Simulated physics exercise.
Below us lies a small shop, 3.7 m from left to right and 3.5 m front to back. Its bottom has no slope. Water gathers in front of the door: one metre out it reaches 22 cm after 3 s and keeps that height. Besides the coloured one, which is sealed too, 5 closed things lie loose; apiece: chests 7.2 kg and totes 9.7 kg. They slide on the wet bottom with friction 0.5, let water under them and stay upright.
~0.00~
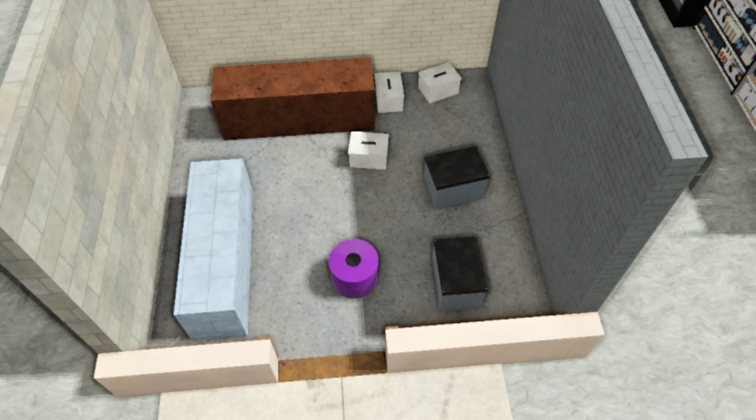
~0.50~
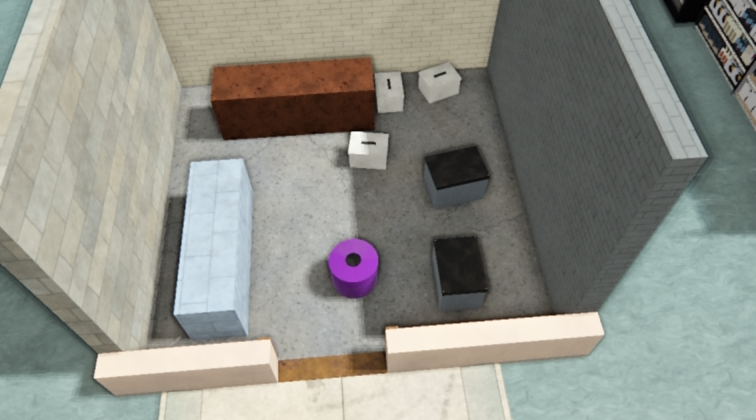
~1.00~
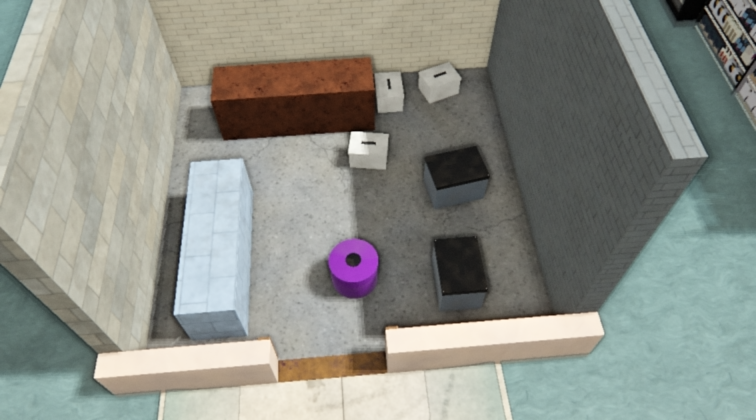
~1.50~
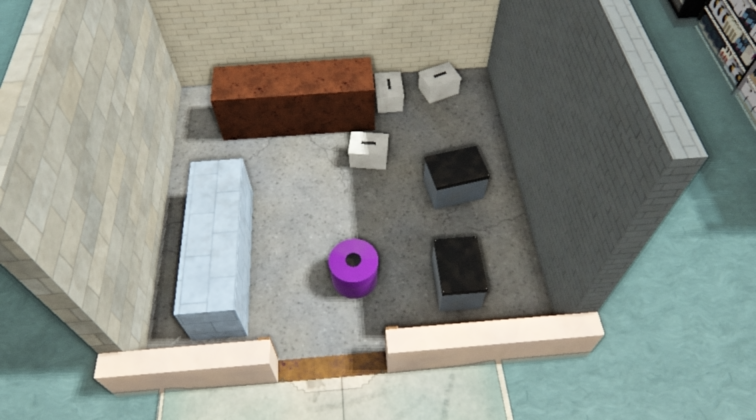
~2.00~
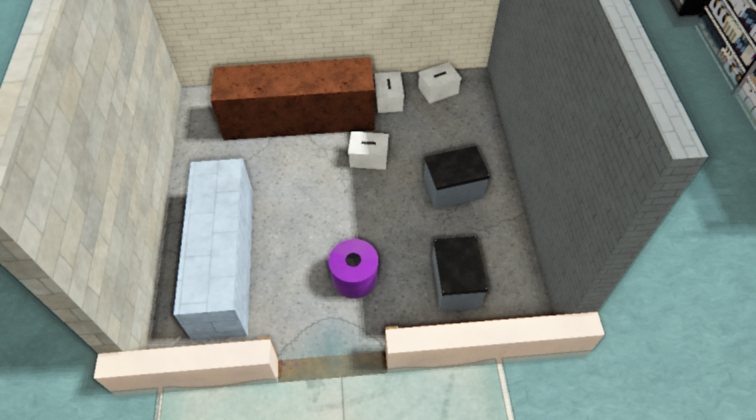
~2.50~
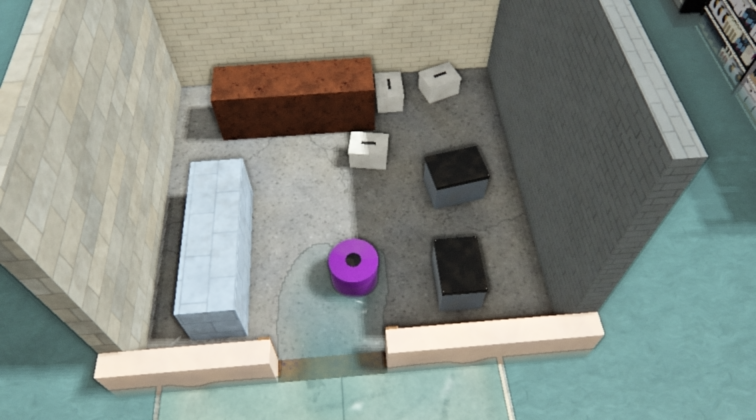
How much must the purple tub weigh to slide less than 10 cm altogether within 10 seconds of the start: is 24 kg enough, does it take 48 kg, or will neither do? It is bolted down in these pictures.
I expect that only the higher weight holds it.
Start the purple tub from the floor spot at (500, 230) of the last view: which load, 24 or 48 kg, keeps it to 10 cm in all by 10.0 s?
Either load holds.
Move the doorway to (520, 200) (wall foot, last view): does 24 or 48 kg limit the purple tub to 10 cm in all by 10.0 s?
Then the lower weight is enough.
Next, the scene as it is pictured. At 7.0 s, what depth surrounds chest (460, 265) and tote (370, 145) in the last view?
Roughly 8 and 5 cm.
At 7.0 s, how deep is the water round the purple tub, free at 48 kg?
Roughly 8 cm.
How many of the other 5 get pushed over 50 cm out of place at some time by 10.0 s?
3 of them.
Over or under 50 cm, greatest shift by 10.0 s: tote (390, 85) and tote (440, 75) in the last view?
In turn: Short of it, less.
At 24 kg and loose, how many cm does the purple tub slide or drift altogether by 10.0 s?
Some 30 cm in all.
After 3.5 s the purple tub would be 3 cm from its start with 24 kg and 0 cm from its start with 48 kg; 7 cm of water round it then.
After 4.5 s the purple tub would be 24 cm from its start with 24 kg and 0 cm from its start with 48 kg; 7 cm of water round it then.
After 7.0 s the purple tub would be 24 cm from its start with 24 kg and 0 cm from its start with 48 kg; 8 cm of water round it then.
After 10.0 s the purple tub would be 31 cm from its start with 24 kg and 0 cm from its start with 48 kg; 11 cm of water round it then.
